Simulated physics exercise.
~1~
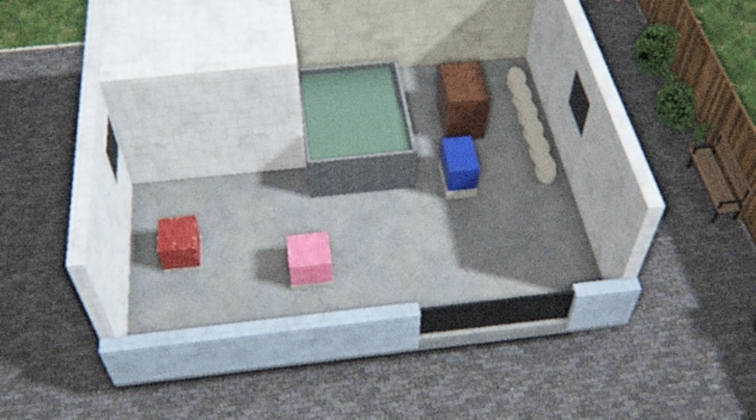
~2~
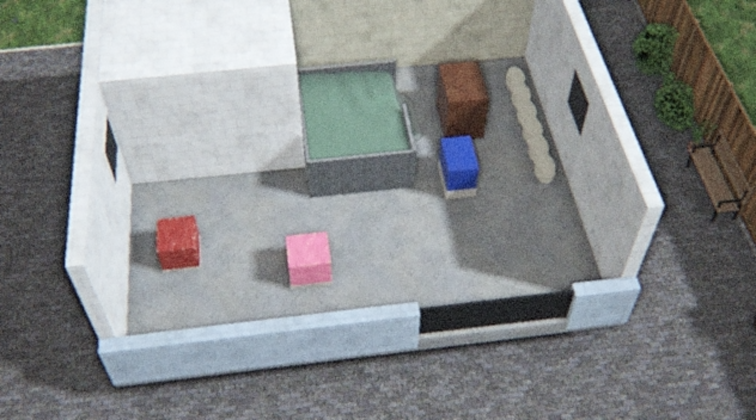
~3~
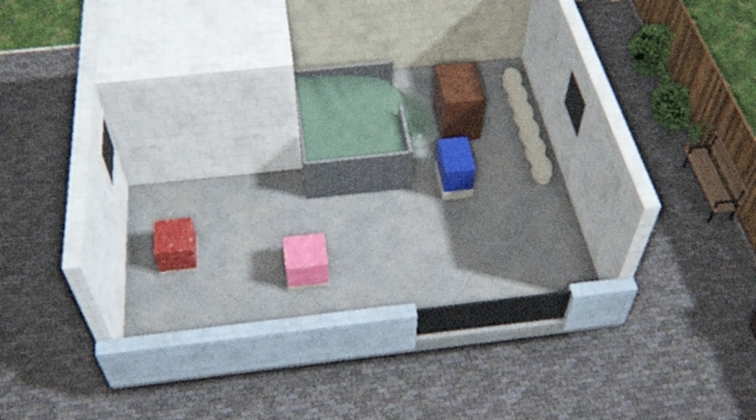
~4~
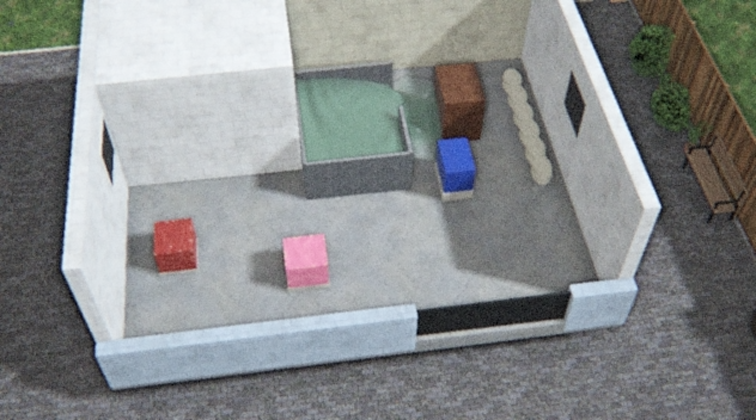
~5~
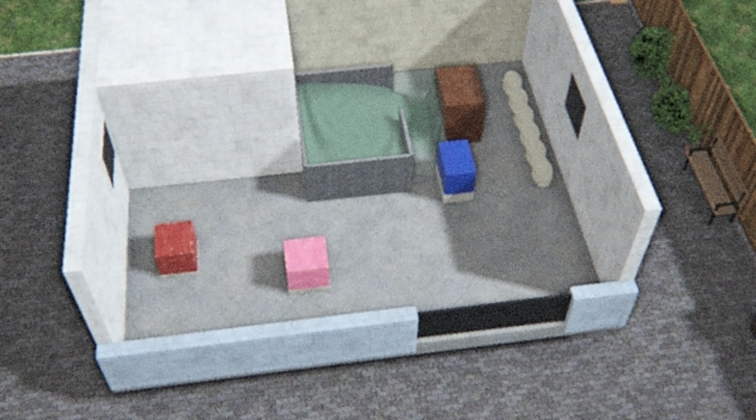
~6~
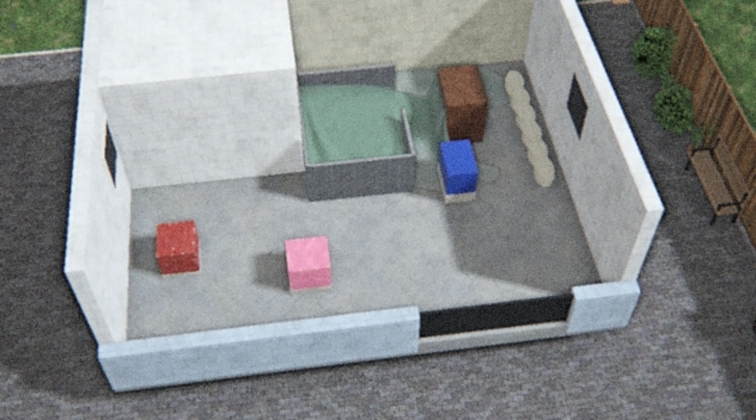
At the start, green water lies still in an open grey tank inside a walled yard with coloured blocks. The tank's right side opens, and water pours out through the gap, spreading thinly across the floor near the brown and blue blocks as the level inside sinks, while the blocks stay put.
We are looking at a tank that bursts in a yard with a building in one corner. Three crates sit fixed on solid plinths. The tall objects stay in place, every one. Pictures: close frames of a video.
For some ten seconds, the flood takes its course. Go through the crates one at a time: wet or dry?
One by one: The red crate will be reached by the flood; the pink crate will be reached by the flood; the blue crate will be reached by the flood.
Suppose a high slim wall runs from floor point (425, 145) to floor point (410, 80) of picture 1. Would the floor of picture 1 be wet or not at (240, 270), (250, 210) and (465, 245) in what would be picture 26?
Outcome by spot, in order - unwatered, unwatered, watered.
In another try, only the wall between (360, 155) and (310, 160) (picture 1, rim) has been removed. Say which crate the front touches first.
My answer: The crate marked pink.
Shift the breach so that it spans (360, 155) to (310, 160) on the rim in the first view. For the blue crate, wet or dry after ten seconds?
My reading: The blue crate is spared.
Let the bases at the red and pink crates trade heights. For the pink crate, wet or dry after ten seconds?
Well, the pink crate is inundated then.
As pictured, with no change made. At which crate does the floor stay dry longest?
I'd go with the one in red.
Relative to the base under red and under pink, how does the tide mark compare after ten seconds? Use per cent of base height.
Roughly 210 percent, then 170 percent.
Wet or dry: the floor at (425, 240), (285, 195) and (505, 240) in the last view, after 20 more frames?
Status per point, in sequence: Waterlogged, then unwetted, then waterlogged.
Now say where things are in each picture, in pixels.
The first frame shows still water in the open tank at (354, 112).
In the second frame, the front is at (414, 139), out from the gap at (397, 108).
In the third frame, water pours out at (394, 109) and has run to (438, 133).
In the fourth frame, the front is at a hidden place, out from the gap at (394, 111).
In the fifth frame, the front is at a hidden place, out from the gap at (394, 113).
In the sixth frame, water pours out at (396, 113) and has run to (501, 81).
A moment on, water covers 20 % of the floor; the red crate not reached, the pink crate not reached, the blue crate water round its plinth.
Next, water covers 45 % of the floor; the red crate not reached, the pink crate not reached, the blue crate water round its plinth.
Then, water covers 60 % of the floor; the red crate not reached, the pink crate water round its plinth, the blue crate water round its plinth.
Later, water covers 70 % of the floor; the red crate water round its plinth, the pink crate water round its plinth, the blue crate water round its plinth.
In the end, water covers 95 % of the floor; the red crate was topped, the pink crate was topped, the blue crate was topped.
